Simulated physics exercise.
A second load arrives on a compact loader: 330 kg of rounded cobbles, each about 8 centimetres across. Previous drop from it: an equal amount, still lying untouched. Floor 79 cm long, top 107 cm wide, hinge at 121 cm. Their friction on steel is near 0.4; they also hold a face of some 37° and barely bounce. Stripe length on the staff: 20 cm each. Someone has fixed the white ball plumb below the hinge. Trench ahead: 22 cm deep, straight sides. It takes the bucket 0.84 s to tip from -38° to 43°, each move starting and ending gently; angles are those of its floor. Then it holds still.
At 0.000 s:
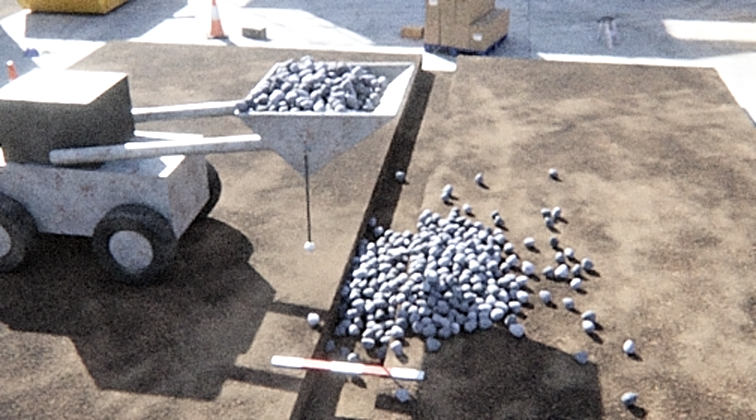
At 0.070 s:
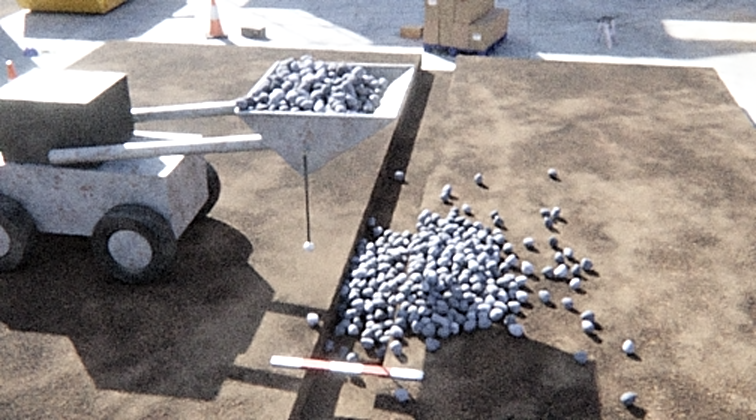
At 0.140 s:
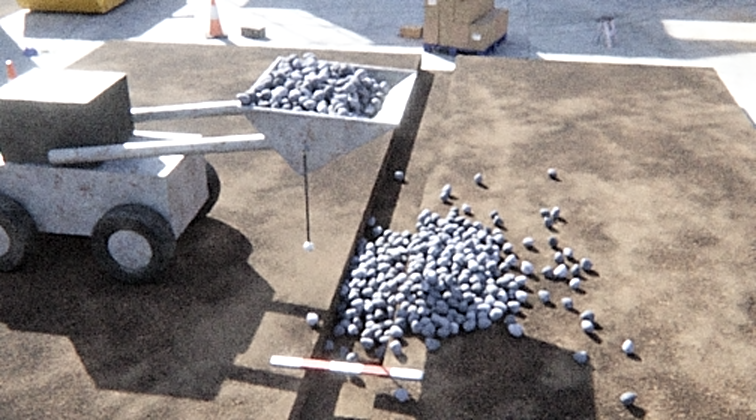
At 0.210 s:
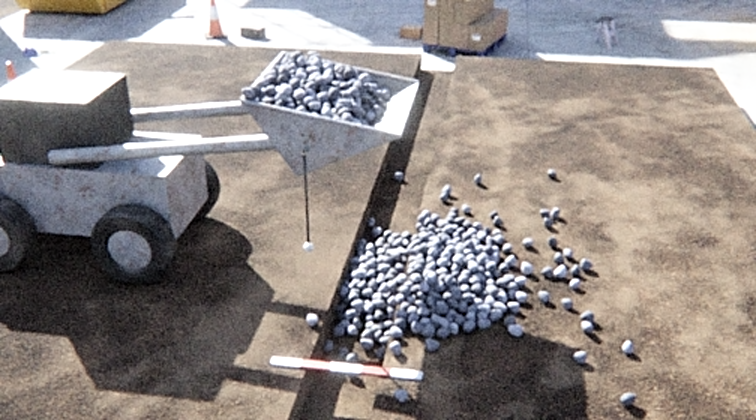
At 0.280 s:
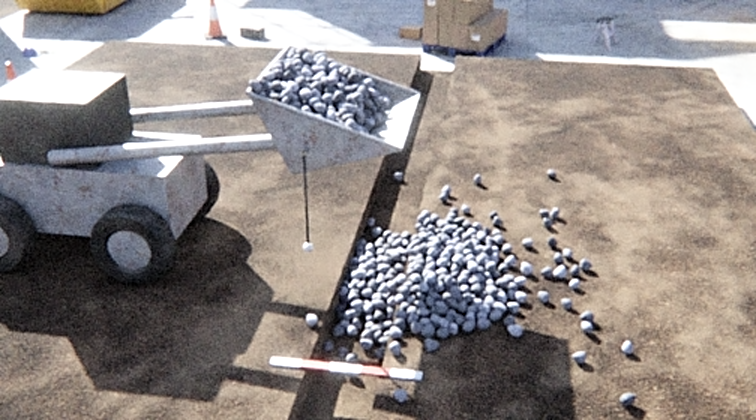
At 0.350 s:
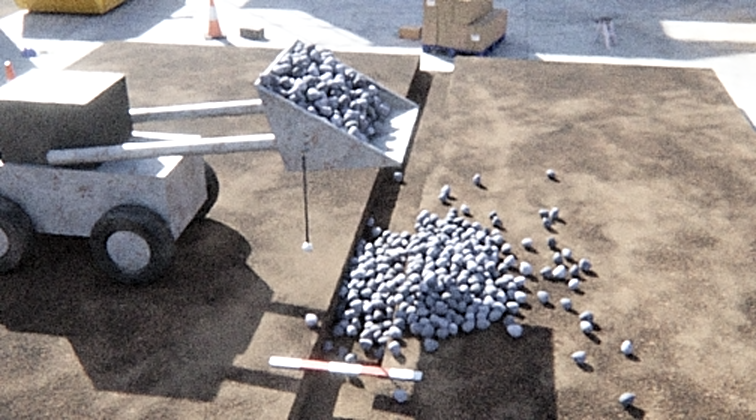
On a sunlit dirt yard, a wheeled loader's raised bucket of grey stones tilts down to the right.
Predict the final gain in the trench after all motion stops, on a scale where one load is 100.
40.
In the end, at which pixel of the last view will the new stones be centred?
Roughly at pixel (423, 259).
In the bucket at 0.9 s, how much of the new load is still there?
55 % still inside.
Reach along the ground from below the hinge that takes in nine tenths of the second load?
Around 130 cm ahead of it.
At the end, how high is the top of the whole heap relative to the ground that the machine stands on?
30 cm above.
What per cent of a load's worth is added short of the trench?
Near 0 parts in a hundred.
After 0.6 s the floor is at 30°; in per cent of one load, 100 in the bucket, 39 in the trench, 61 past the trench; the foremost stones are at (592, 318).
After 0.9 s the floor is at 43°; in per cent of one load, 55 in the bucket, 70 in the trench, 74 past the trench; the foremost stones are at (592, 318).
After 1.3 s the floor is at 43°; in per cent of one load, 5 in the bucket, 77 in the trench, 118 past the trench; the foremost stones are at (592, 318).
After 3.8 s the floor is at 43°; in per cent of one load, 0 in the bucket, 79 in the trench, 121 past the trench; the foremost stones are at (613, 328). Net gain in the trench, 40.
